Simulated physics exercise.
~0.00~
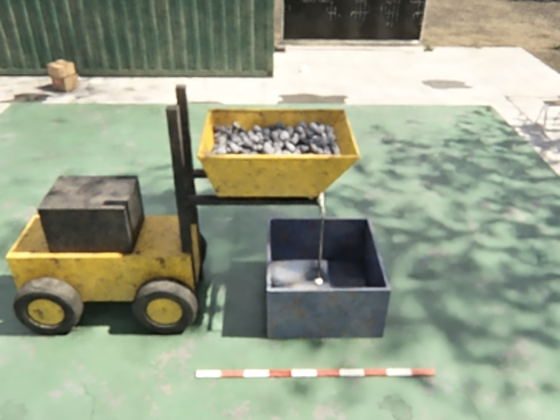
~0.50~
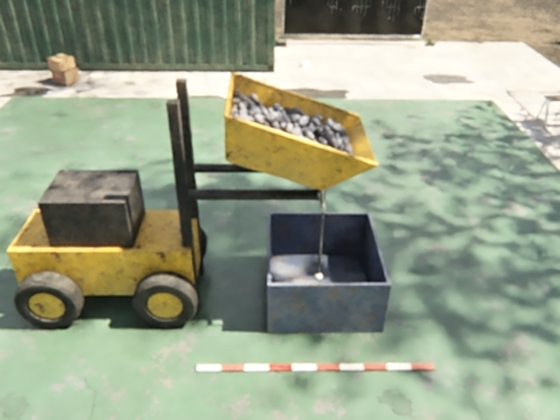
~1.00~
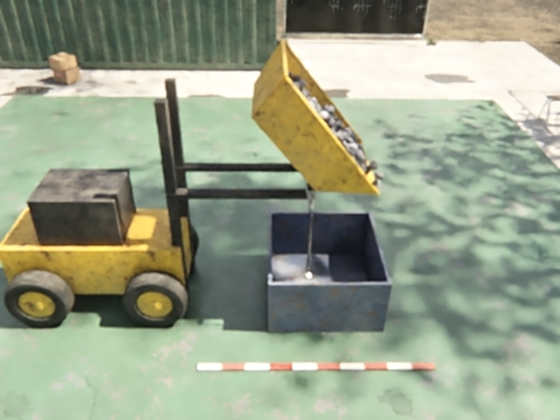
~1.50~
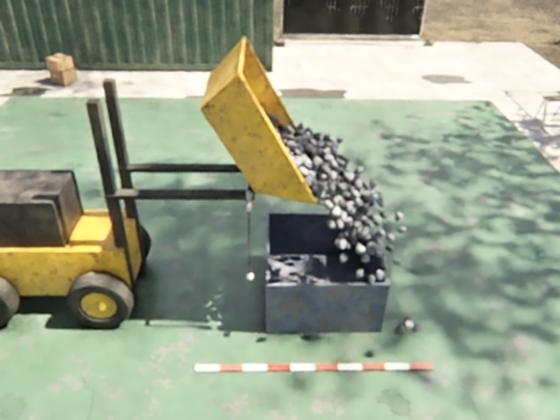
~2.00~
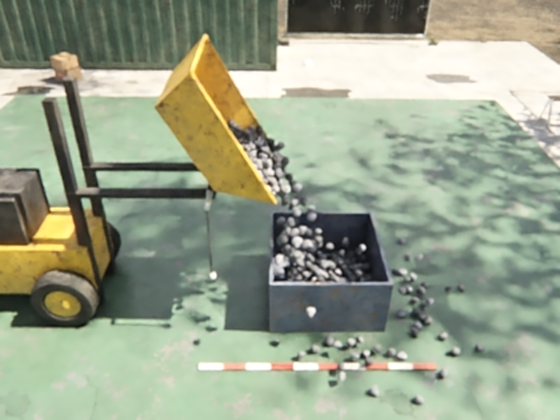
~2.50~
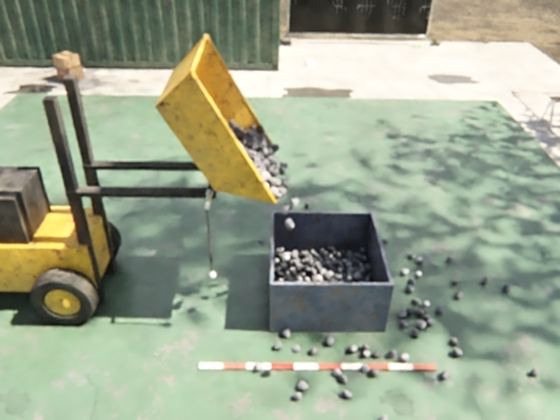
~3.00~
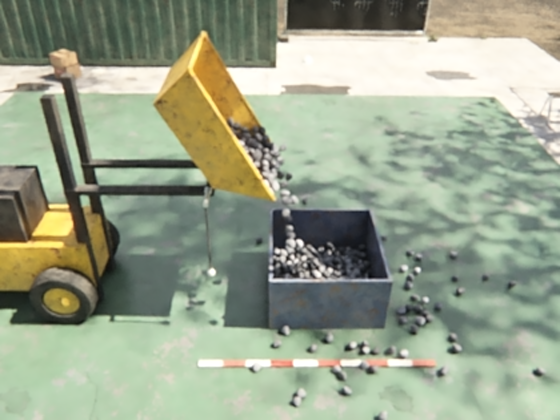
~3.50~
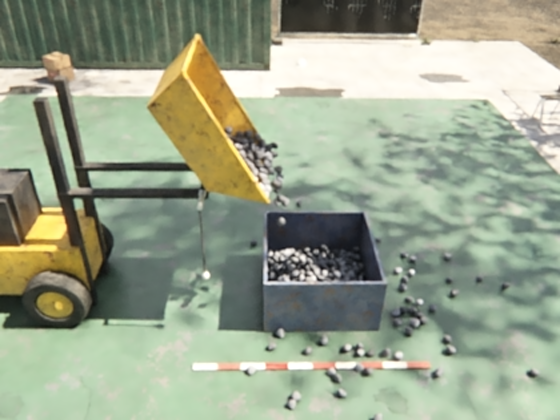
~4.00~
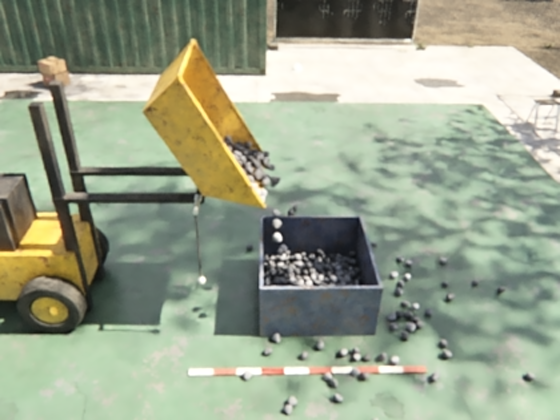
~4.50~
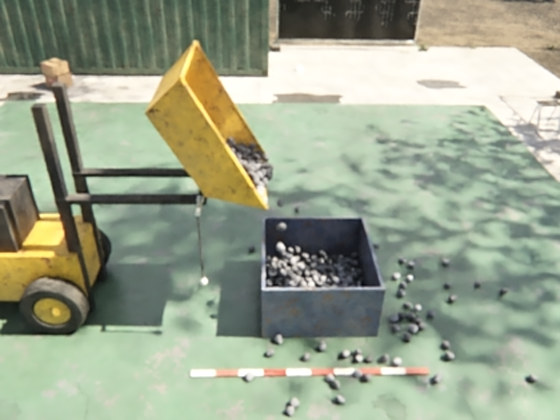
A yellow forklift tipped its raised skip of grey stones toward a dark blue bin and rolled back to the left as they poured out, leaving most in the bin, some scattered on the green ground, and a fair share still in the tilted skip.
